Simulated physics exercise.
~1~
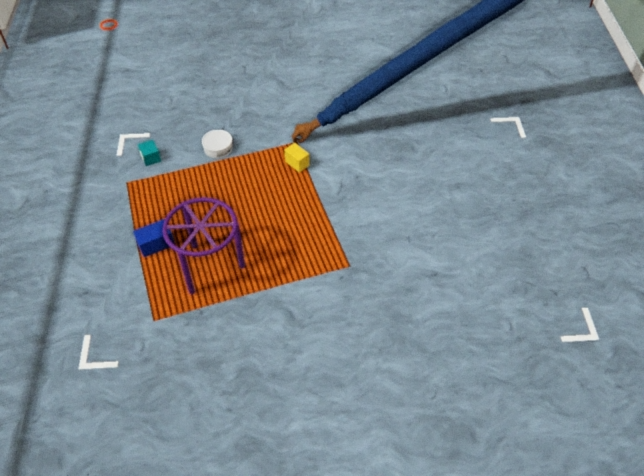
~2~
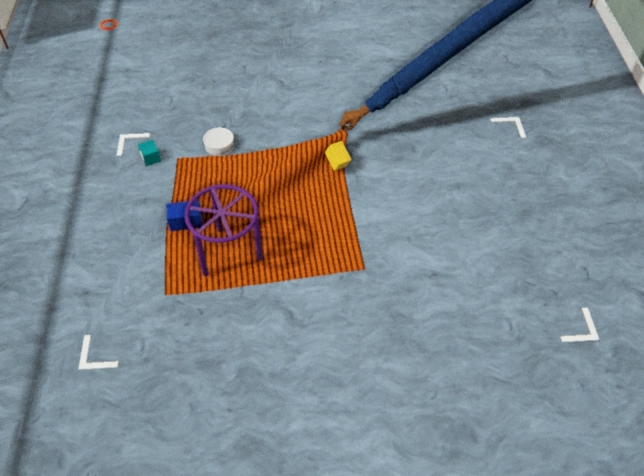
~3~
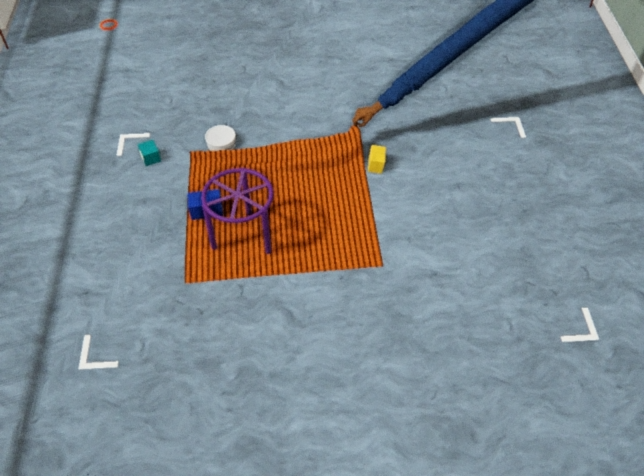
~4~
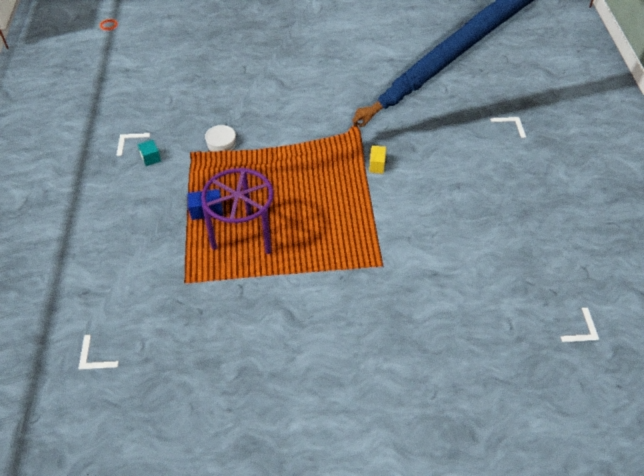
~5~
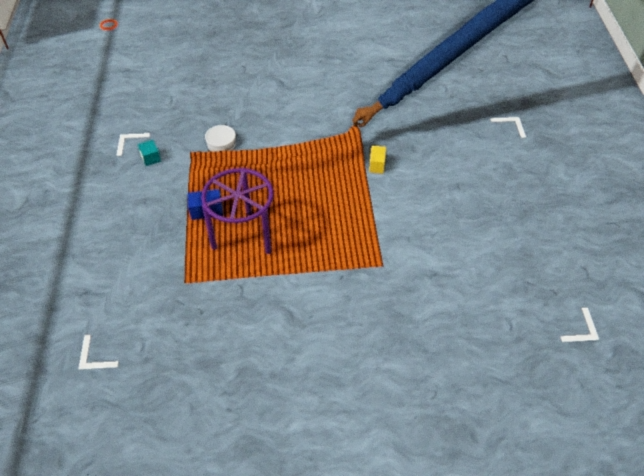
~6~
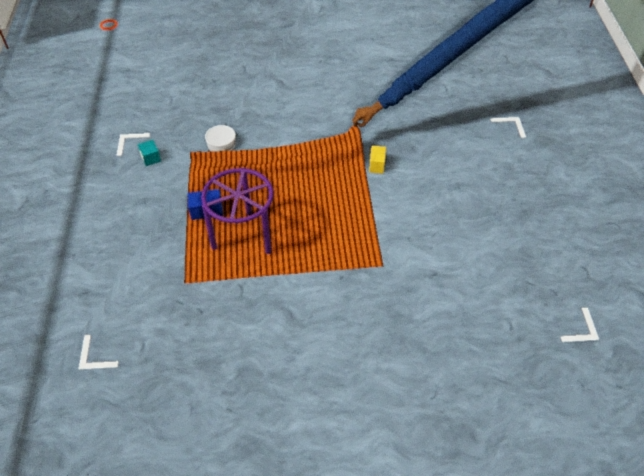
On a blue-gray hallway floor, a blue-sleeved arm dragged an orange striped rug rightward by its corner, carrying a purple stool and blue crate along. The yellow crate tipped and ended just beyond the rug's right edge, and everything stayed still.
